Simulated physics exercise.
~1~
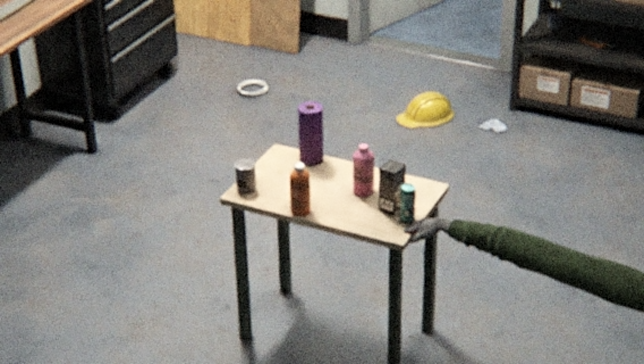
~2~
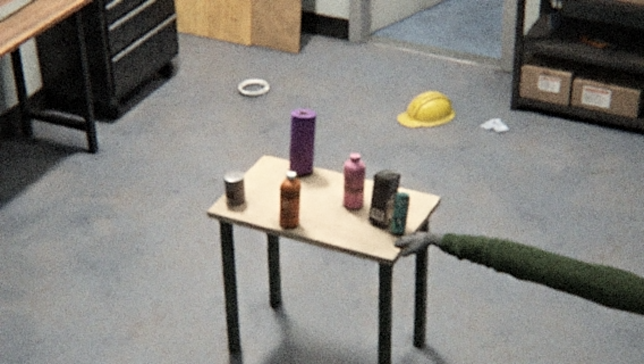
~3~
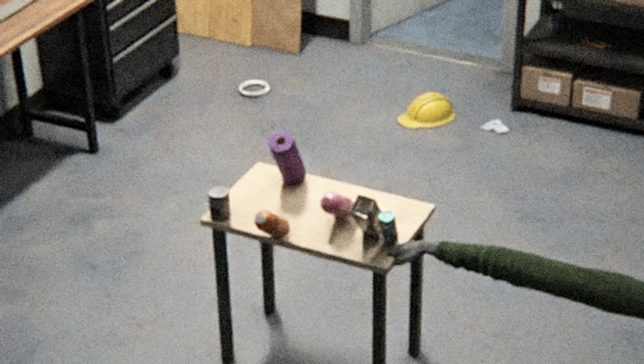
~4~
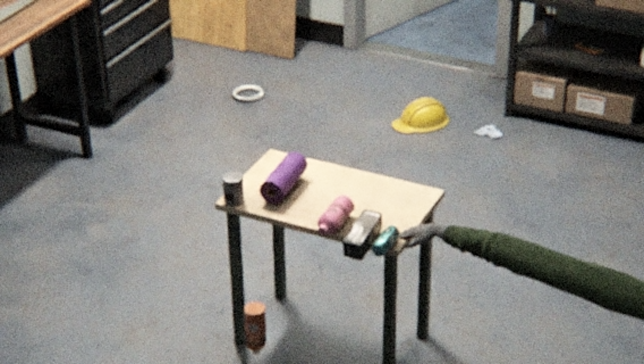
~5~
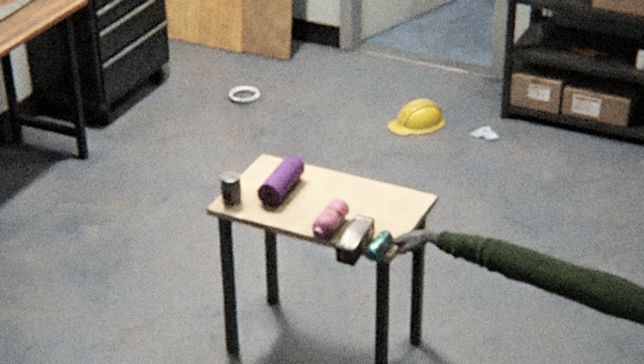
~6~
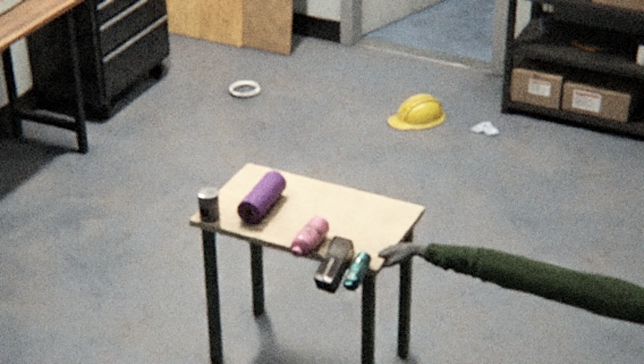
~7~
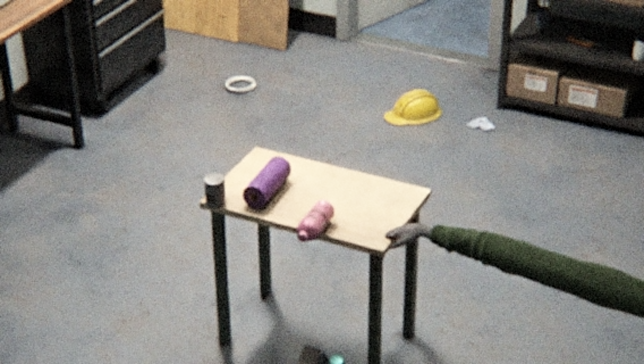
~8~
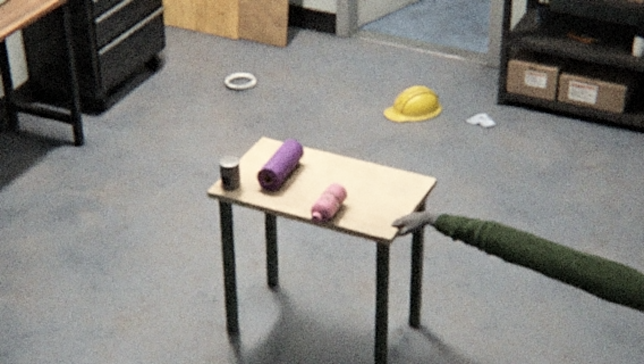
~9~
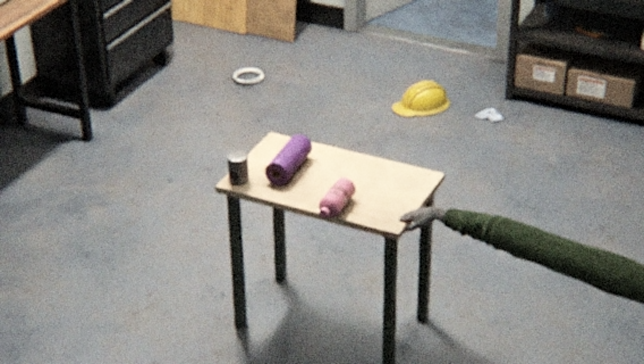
In a workshop with a grey floor, a gloved hand in a green sleeve grips the corner of a small table holding a purple roll, a grey jar and several bottles and containers. The hand jerks the table left and nearer, and everything but the jar tips over. The orange bottle drops off the front edge, while the black carton and turquoise can lie at the brink. As the table shifts again, those two fall to the floor as well. It finally slides back and settles, with the jar upright and the roll and pink bottle on their sides.
